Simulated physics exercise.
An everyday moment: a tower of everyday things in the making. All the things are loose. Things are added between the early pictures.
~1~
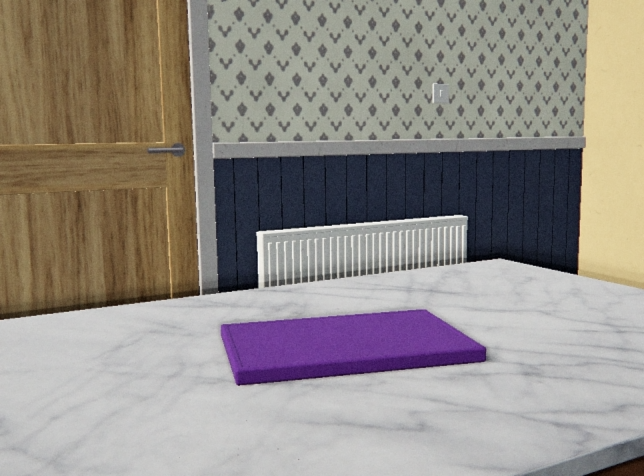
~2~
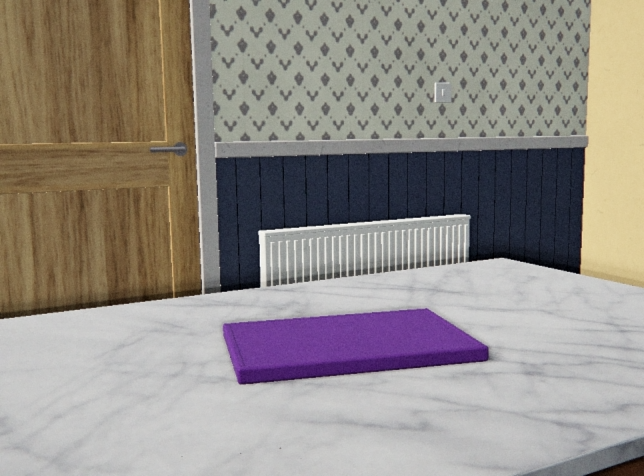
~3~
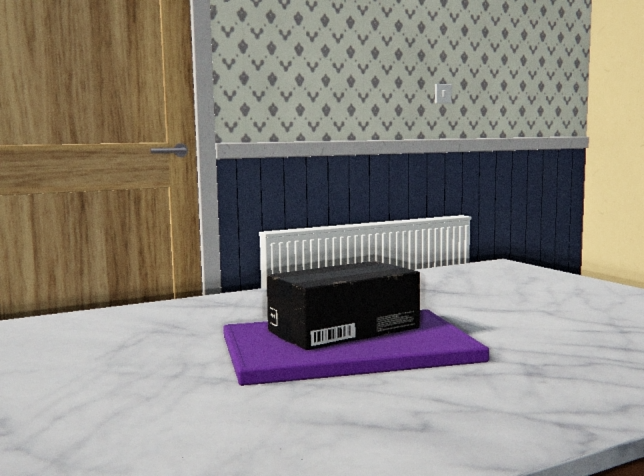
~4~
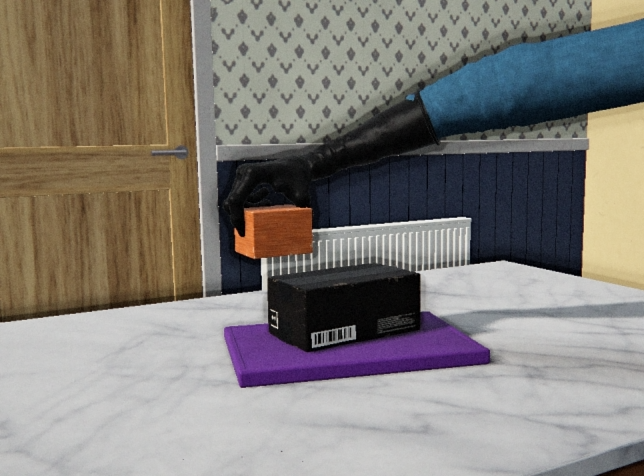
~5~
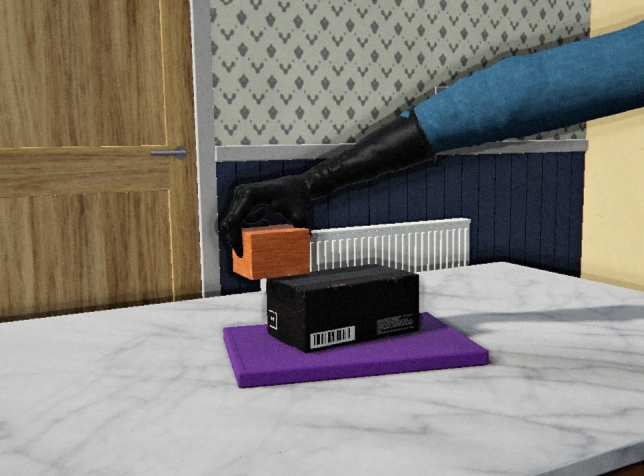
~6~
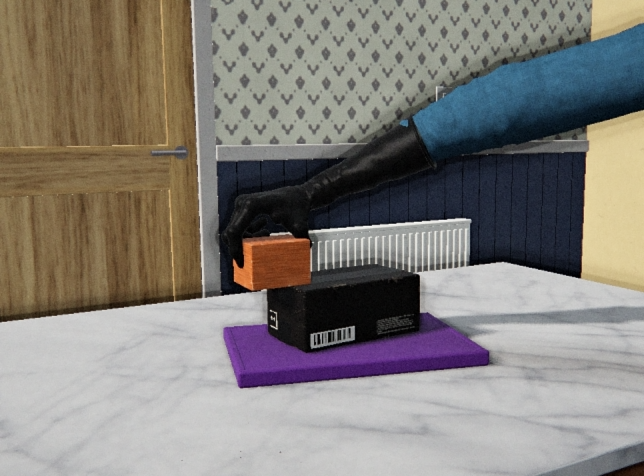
Black-gloved hand in a blue sleeve lowering an orange block onto the left end of a black box that appeared on a purple tray.
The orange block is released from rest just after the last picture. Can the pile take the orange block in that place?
In the end the pile gives way.
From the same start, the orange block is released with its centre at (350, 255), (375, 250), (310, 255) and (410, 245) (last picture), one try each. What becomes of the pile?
First, it holds; second, it holds; third, it stays up; fourth, it comes apart.
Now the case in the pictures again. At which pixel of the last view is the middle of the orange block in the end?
Near (255, 317).
Then, 0.30 s later than the last frame, orange block now fallen.
Then, 0.40 s later than the last frame, things are still on the move.
Then, 0.50 s later than the last frame, as before.
When it is over, fallen, orange block; the other 2 as before. End places, in pixels of the last picture, orange block near (254, 317). The pile loses its balance.
